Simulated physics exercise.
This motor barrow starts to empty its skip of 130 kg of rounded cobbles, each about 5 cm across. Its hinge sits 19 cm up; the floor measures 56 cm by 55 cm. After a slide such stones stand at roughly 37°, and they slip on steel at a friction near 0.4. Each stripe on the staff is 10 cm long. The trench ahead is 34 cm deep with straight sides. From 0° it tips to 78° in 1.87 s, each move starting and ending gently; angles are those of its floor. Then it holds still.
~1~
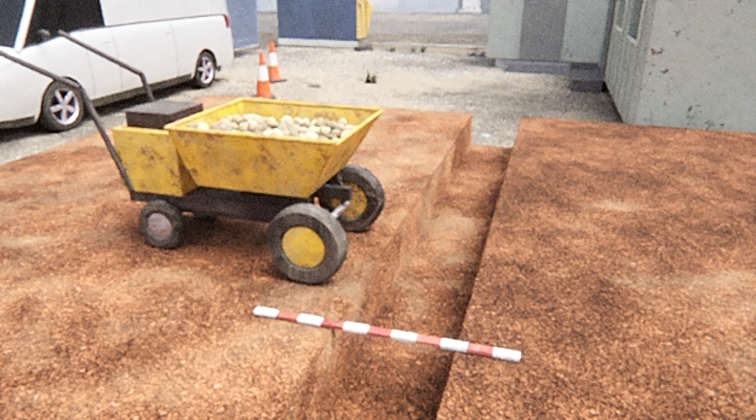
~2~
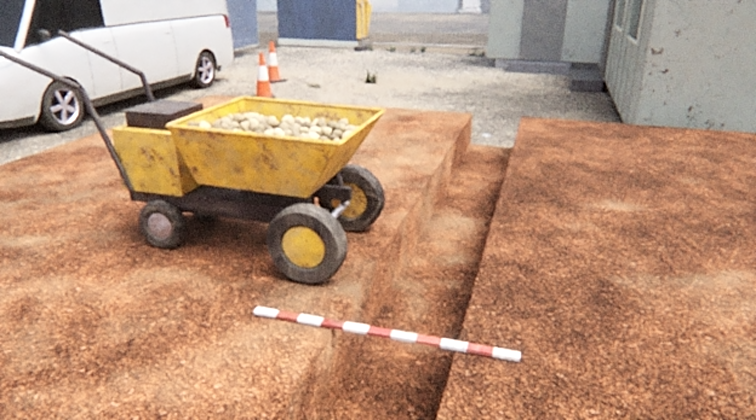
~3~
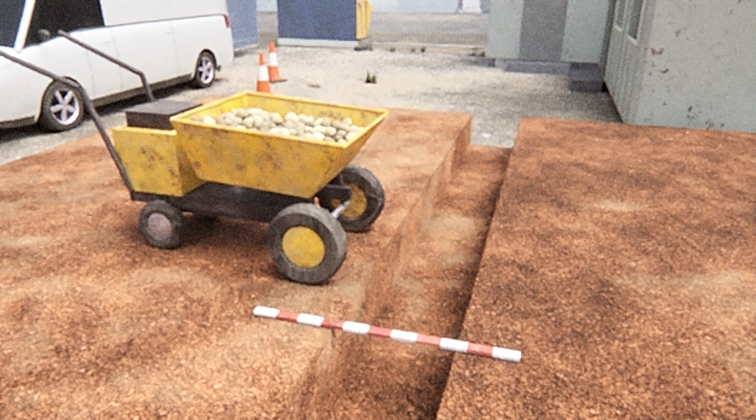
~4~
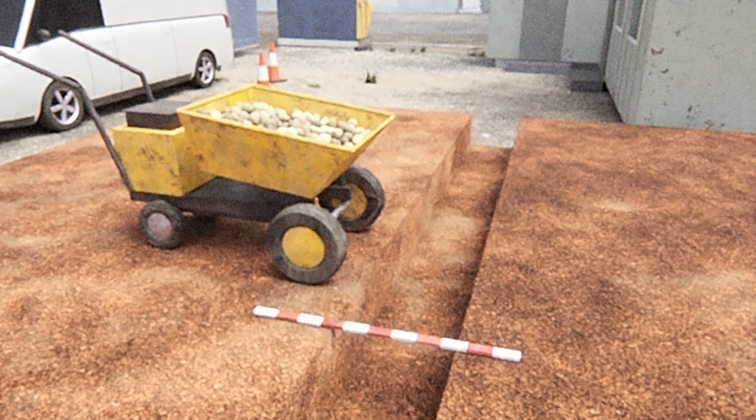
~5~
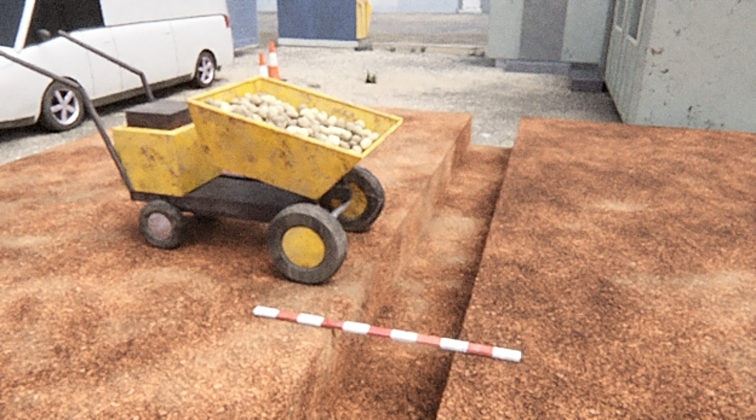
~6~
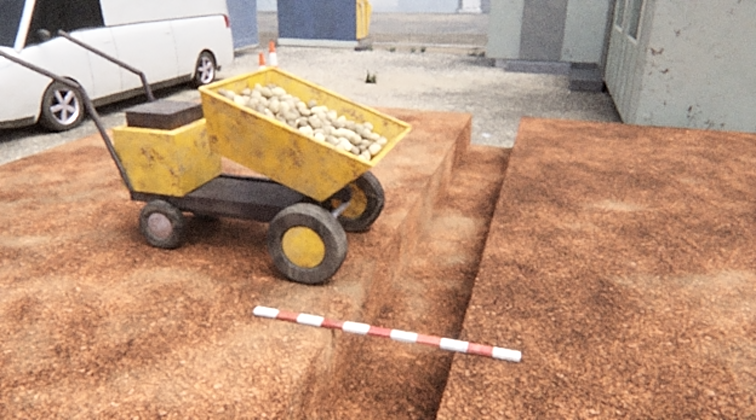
On a patch of reddish dirt beside a straight trench, the yellow skip of a small motor barrow, loaded with pale rounded stones, tilted slowly at first, then faster, its back rising and its front leaning right.
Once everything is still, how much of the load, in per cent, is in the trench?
Close to 81 in a hundred.
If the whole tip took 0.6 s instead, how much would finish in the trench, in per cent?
It would be near 55 per cent.
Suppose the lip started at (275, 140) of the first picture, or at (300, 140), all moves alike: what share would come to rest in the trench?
About 100 and 100 per cent.
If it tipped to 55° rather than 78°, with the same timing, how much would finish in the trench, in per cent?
Then about 25 per cent.
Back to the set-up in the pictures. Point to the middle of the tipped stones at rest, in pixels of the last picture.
Their middle is at about (450, 317).
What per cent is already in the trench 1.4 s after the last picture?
About 45 per cent by then.
Then, 0.8 s after the last picture the floor is at 66°, 98 % in the skip, 2 % in the trench; the foremost stones are at (453, 252).
Then, 1.4 s after the last picture the floor is at 78°, 38 % in the skip, 46 % in the trench, 16 % past the trench; the foremost stones are at (573, 284).
Then, 1.7 s after the last picture the floor is at 78°, 15 % in the skip, 66 % in the trench, 20 % past the trench; the foremost stones are at (617, 296).
Then, 3.7 s after the last picture the floor is at 78°, 0 % in the skip, 81 % in the trench, 19 % past the trench; the foremost stones are at (627, 298).
